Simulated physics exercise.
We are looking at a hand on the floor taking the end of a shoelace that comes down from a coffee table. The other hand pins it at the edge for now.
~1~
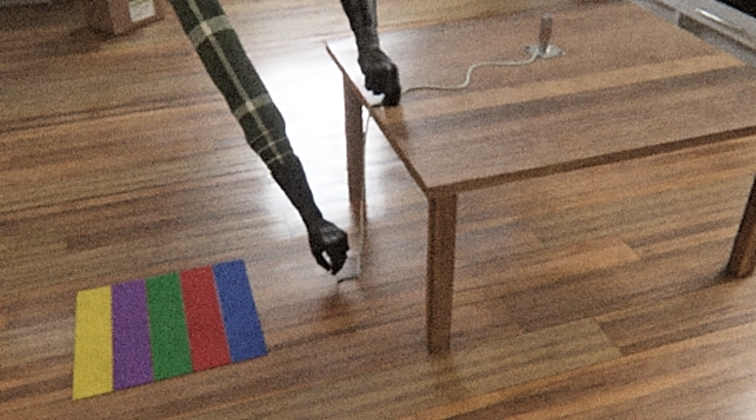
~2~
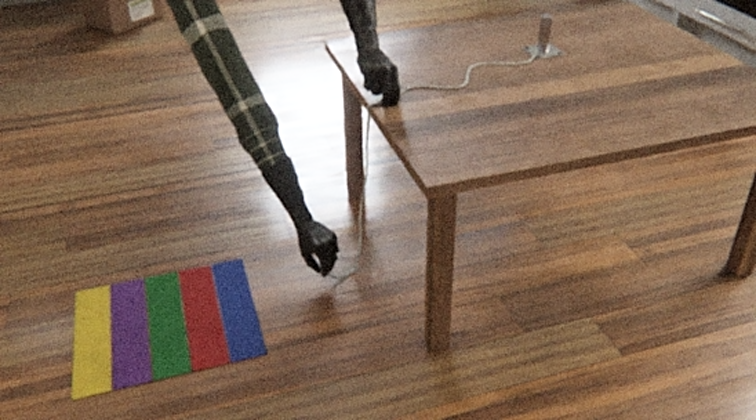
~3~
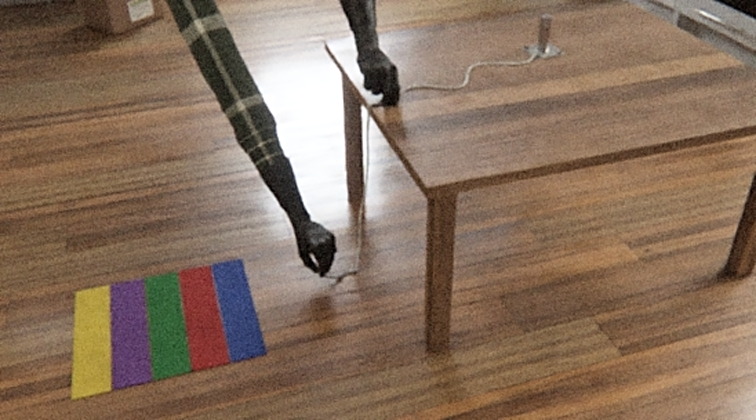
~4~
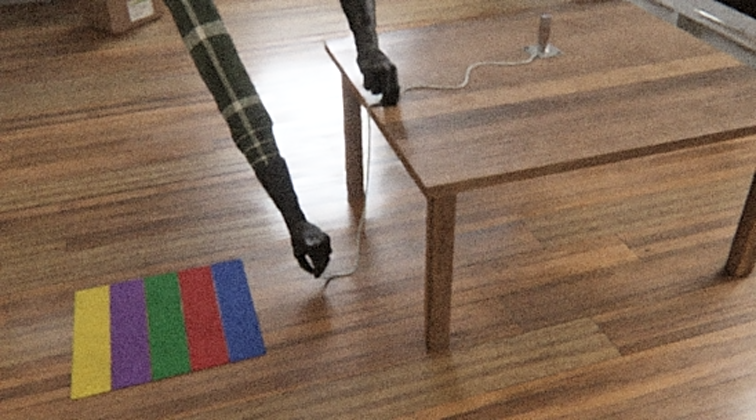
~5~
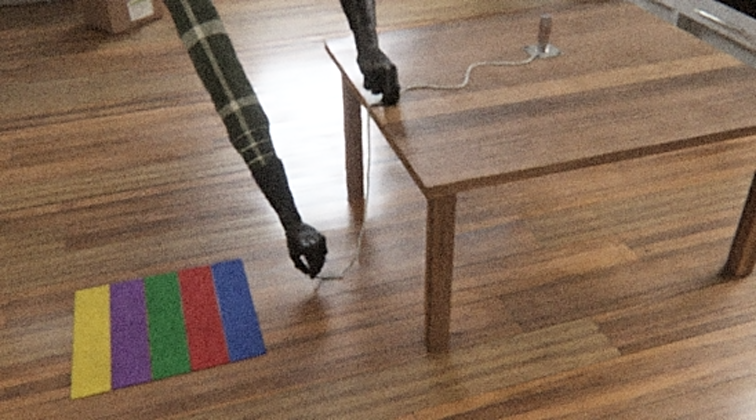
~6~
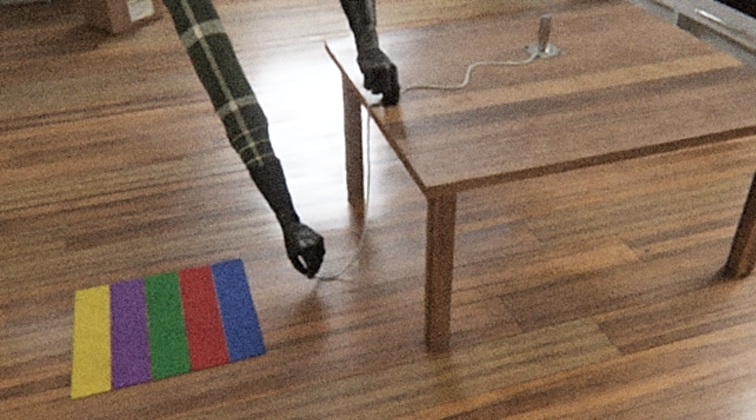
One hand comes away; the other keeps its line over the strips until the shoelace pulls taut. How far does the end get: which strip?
The end stops over the green strip.
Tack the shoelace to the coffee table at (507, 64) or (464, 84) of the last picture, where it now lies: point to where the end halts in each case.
Try by try, around (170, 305) and (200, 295).
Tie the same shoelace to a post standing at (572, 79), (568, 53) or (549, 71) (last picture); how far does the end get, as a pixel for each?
Try by try, around (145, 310), (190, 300) and (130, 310).
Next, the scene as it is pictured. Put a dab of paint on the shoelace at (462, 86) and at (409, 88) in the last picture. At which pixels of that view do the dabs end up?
They go to (424, 81) and to (378, 94).
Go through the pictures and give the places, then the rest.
End (332, 270); blue (246, 339); red (209, 347); green (171, 356); purple (133, 365); yellow (93, 374), in the first frame.
End (322, 272); shoelace through (523, 63) (468, 75) (414, 87) (368, 122) (363, 195) (358, 255), in the second frame.
End (319, 272), in the third frame.
End (314, 273); shoelace through (522, 63) (467, 75) (414, 87) (369, 122) (366, 195) (358, 255), in the fourth frame.
End (310, 274), in the fifth frame.
End (308, 274); shoelace through (523, 63) (467, 75) (414, 87) (368, 122) (368, 194) (356, 255), in the sixth frame.
Early on, end near (228, 291); over blue.
Midway, end near (185, 300); over red.
At the end of the slack, end near (160, 305); over green. It gets as far as the green strip.
